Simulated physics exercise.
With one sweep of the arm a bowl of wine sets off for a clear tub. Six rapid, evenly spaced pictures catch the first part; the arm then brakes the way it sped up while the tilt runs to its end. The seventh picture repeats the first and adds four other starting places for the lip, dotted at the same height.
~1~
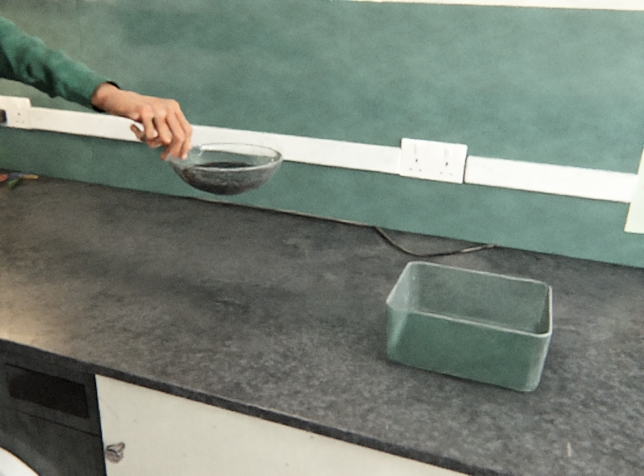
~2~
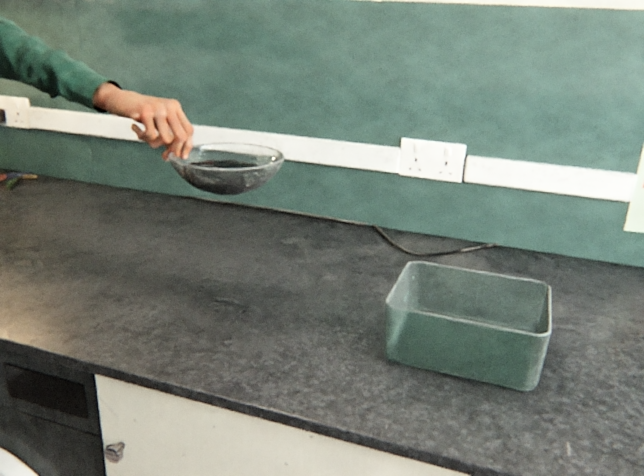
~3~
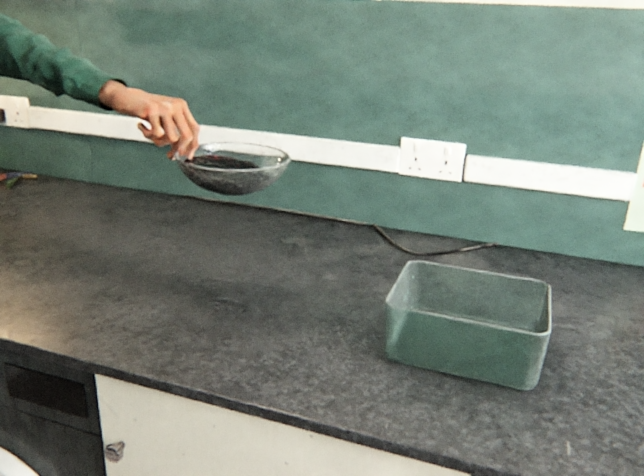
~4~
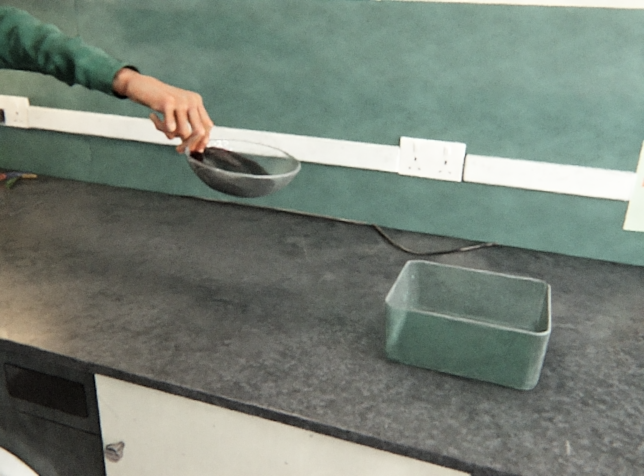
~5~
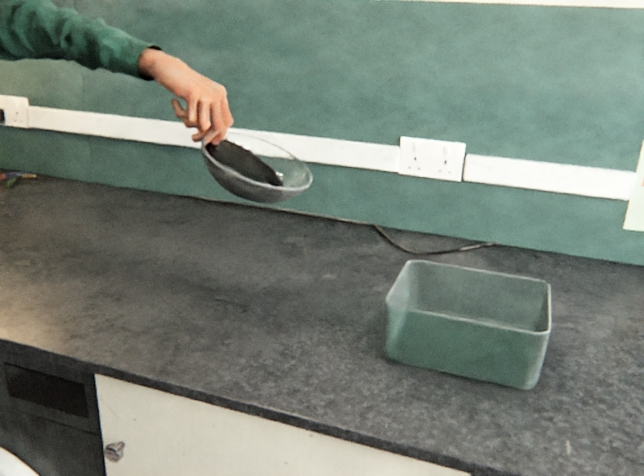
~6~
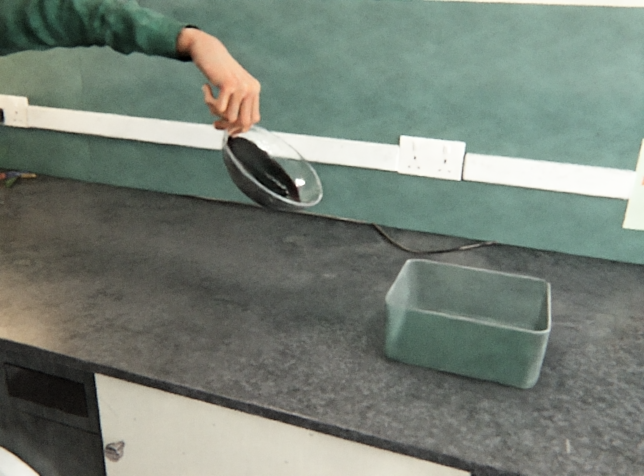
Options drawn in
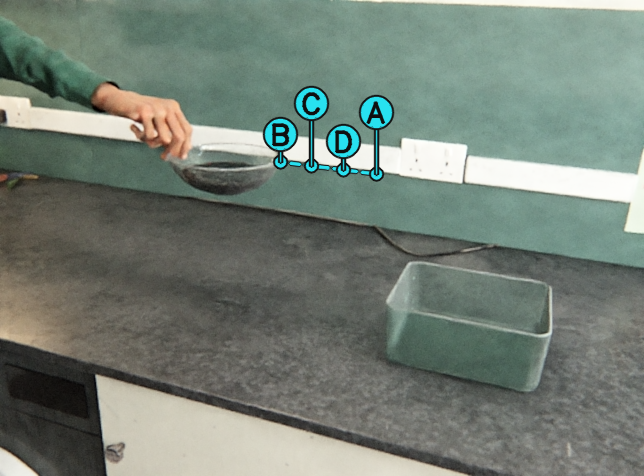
On a dark speckled countertop against a green wall, a hand in a green sleeve holds a clear glass bowl of dark contents upright, left of an empty clear rectangular tub. The hand drifts slightly right, then lifts its wrist and tilts the bowl increasingly steeply toward the right.
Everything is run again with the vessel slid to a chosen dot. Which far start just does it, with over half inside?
Use place C.
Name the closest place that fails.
The answer is B.
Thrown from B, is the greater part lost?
Yes.
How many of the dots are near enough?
Three.
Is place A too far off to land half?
No.
On the marked copy, A at (376, 174); B at (280, 162); C at (311, 165); D at (343, 169).
Choosing A, about 76 % lands in the tub, 14 % falls short and 10 % goes beside or beyond.
Choosing B, about 14 % lands in the tub, 80 % falls short and 7 % goes beside or beyond.
Choosing C, about 72 % lands in the tub, 12 % falls short and 15 % goes beside or beyond.
Choosing D, about 66 % lands in the tub, 6 % falls short and 28 % goes beside or beyond.
